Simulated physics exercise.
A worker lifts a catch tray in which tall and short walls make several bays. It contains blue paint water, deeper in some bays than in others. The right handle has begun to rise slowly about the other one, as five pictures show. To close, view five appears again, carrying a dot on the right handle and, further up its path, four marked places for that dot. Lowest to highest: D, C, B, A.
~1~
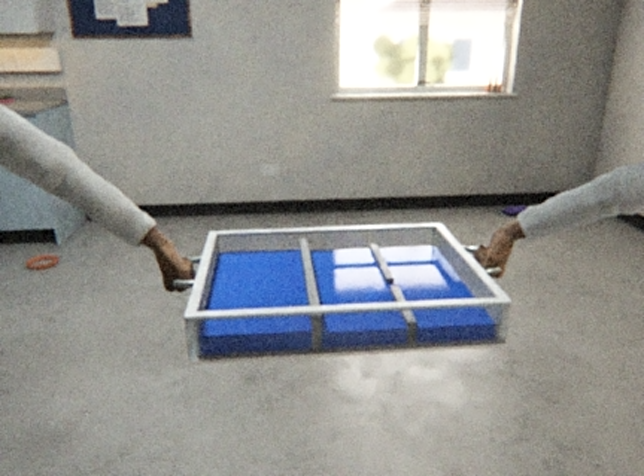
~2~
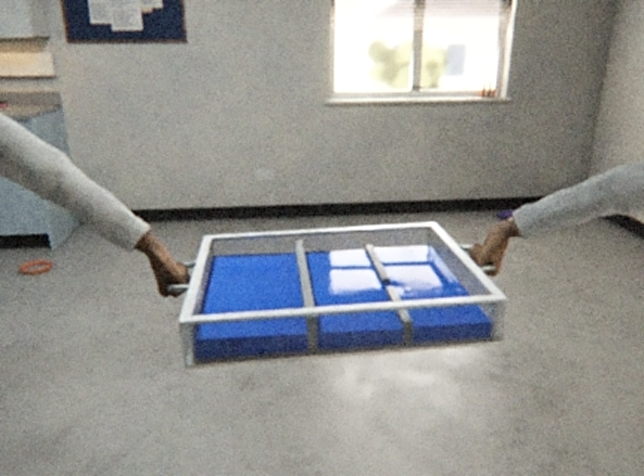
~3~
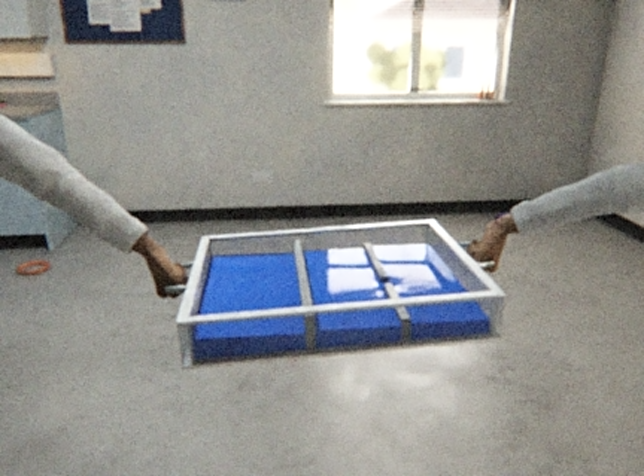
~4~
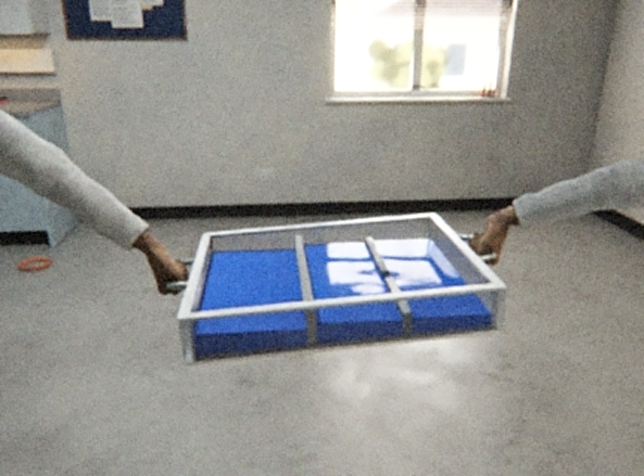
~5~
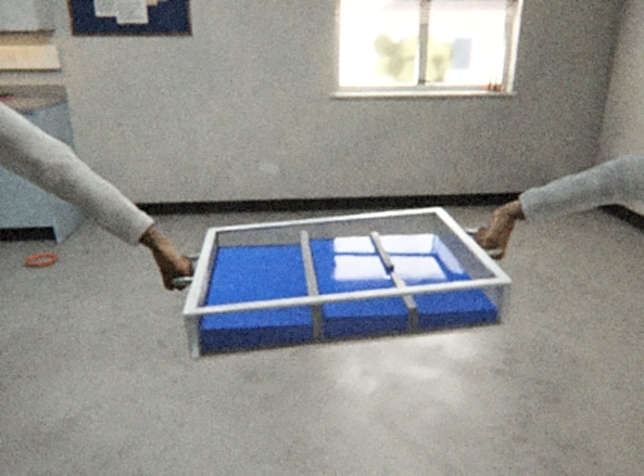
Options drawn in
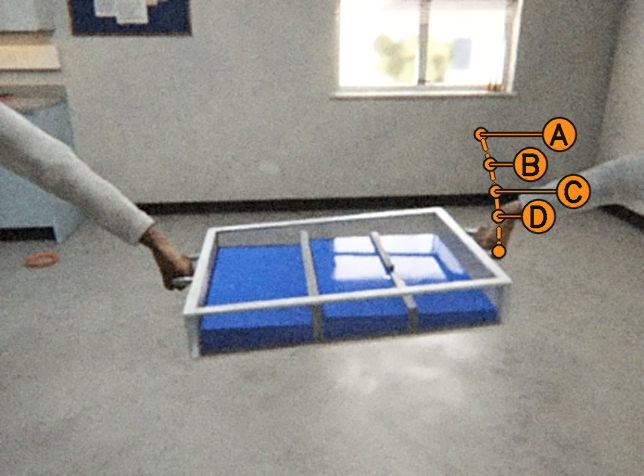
A clear, pale-rimmed tray of blue liquid, held by two grey-sleeved arms reaching in from left and right, tilts slightly down to the left as its right side rises a little. Seen from the front and slightly above, two grey dividers split the tray beneath bright window reflections that ripple and re-form. Behind are a grey floor, pale walls, a window and a blue noticeboard, all shifting slightly as the camera sways.
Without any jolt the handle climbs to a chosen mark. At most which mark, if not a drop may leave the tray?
Take C.
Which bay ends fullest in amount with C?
The left bay.
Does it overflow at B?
Yes.
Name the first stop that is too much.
It is B.
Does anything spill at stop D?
No.
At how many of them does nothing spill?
Two of the four.
On the marked copy, A at (481, 134); B at (490, 164); C at (495, 191); D at (498, 216).
For stop A, about 28 % goes over the rim.
For stop B, about 8 % goes over the rim.
For stop C, nothing spills; the left bay holds the most.
For stop D, nothing spills; the left bay holds the most.
